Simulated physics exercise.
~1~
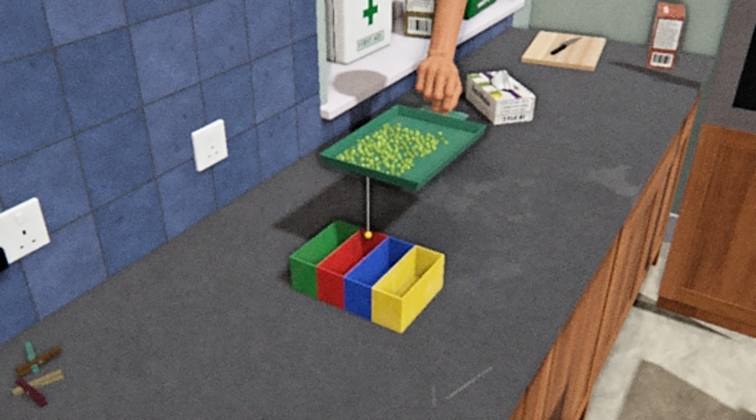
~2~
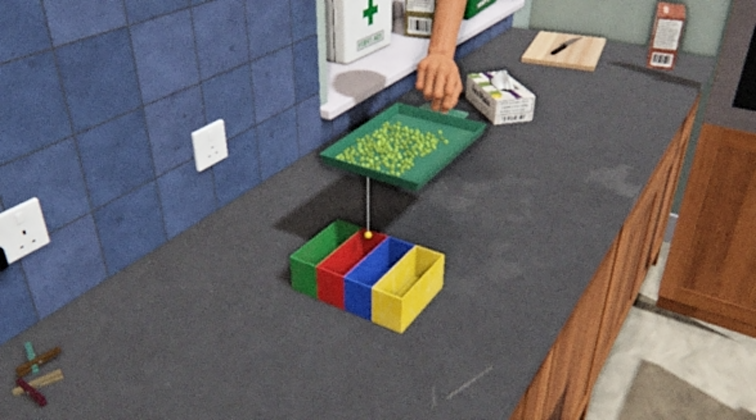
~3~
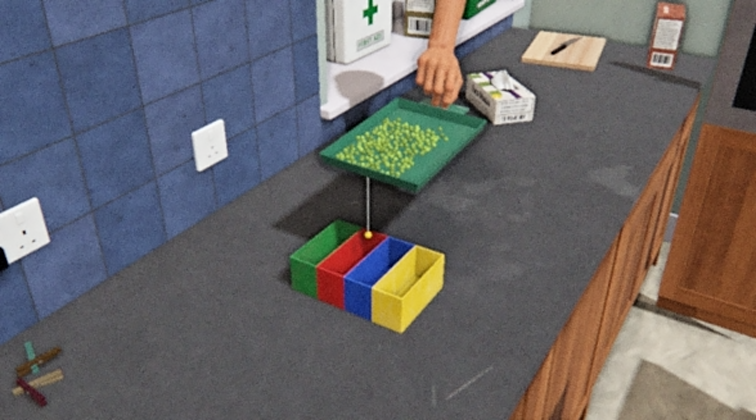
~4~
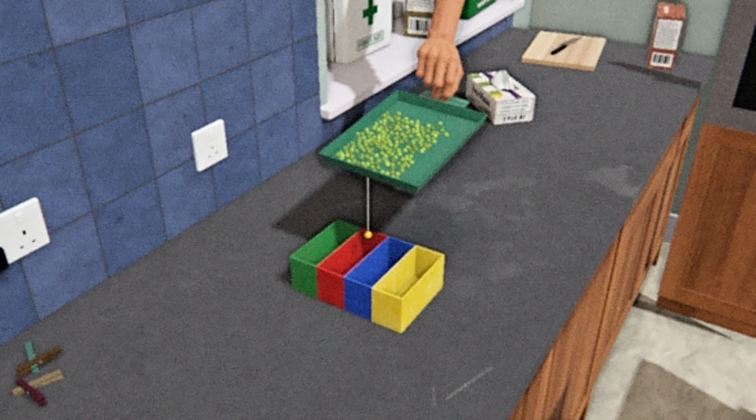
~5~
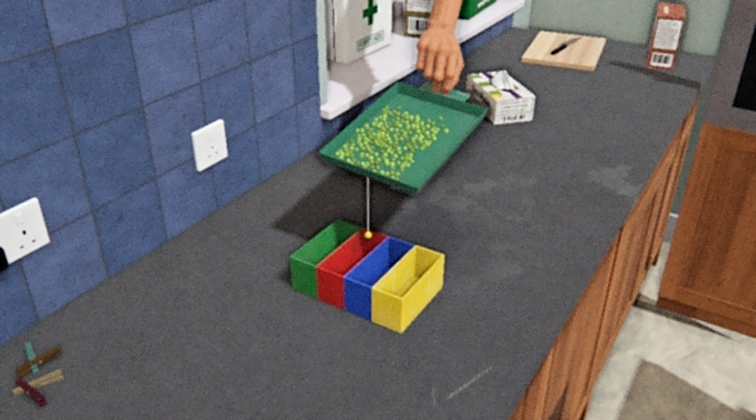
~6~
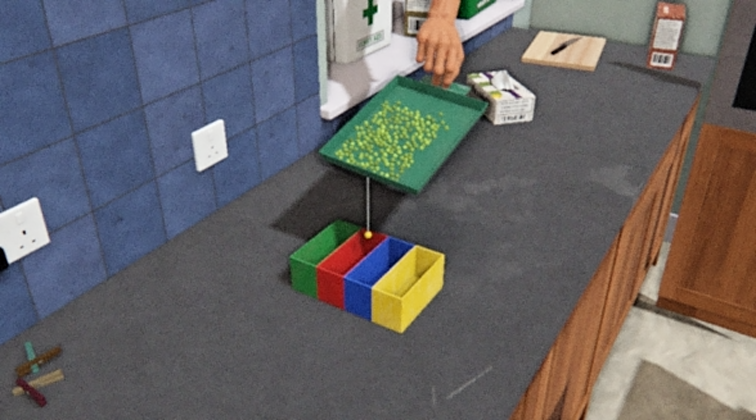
On a dark kitchen counter beside blue wall tiles, a hand holds a green tray of small yellow-green pieces above a box with green, red, blue and yellow cells, gradually tilting the tray slightly while its hanging bead stays still.
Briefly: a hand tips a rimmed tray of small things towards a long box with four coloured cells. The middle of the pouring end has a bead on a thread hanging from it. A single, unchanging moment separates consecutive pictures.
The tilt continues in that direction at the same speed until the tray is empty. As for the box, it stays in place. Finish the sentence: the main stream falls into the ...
... Yellow cell.
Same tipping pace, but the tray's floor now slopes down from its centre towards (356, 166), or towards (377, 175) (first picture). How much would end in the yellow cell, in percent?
Lab note: Try one about 0 %, try two about 10 %.
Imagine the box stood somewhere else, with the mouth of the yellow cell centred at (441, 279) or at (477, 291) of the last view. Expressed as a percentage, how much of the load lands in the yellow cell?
Around 0 % followed by around 0 %.
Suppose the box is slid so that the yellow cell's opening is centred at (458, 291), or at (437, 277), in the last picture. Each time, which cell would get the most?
Try 1 - the red cell. Try 2 - the blue one.
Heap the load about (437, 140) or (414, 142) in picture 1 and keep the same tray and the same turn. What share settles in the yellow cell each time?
First case: Some 80 %; second case: Some 70 %.
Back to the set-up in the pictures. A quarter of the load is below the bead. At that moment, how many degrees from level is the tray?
At some 90 degrees.
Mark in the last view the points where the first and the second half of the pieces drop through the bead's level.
First close to (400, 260), next close to (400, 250).
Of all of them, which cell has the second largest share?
Behind the top one comes blue.
Soon, tray tipped steeply; nearly all on the tray; a stray few in the yellow cell; a stray few in the blue cell; a stray few falling or outside the box.
A while on, tray tipped right over; about a quarter on the tray; about a quarter in the yellow cell; about a quarter in the blue cell; a stray few in the red cell; about a quarter falling or outside the box.
Towards the end, tray tipped past a quarter turn; about two thirds in the yellow cell; about a third in the blue cell; a small part in the red cell; a stray few in the green cell; a stray few falling or outside the box.
Finally, tray tipped past a quarter turn; about two thirds in the yellow cell; about a third in the blue cell; a small part in the red cell; a stray few in the green cell; a stray few outside the box.
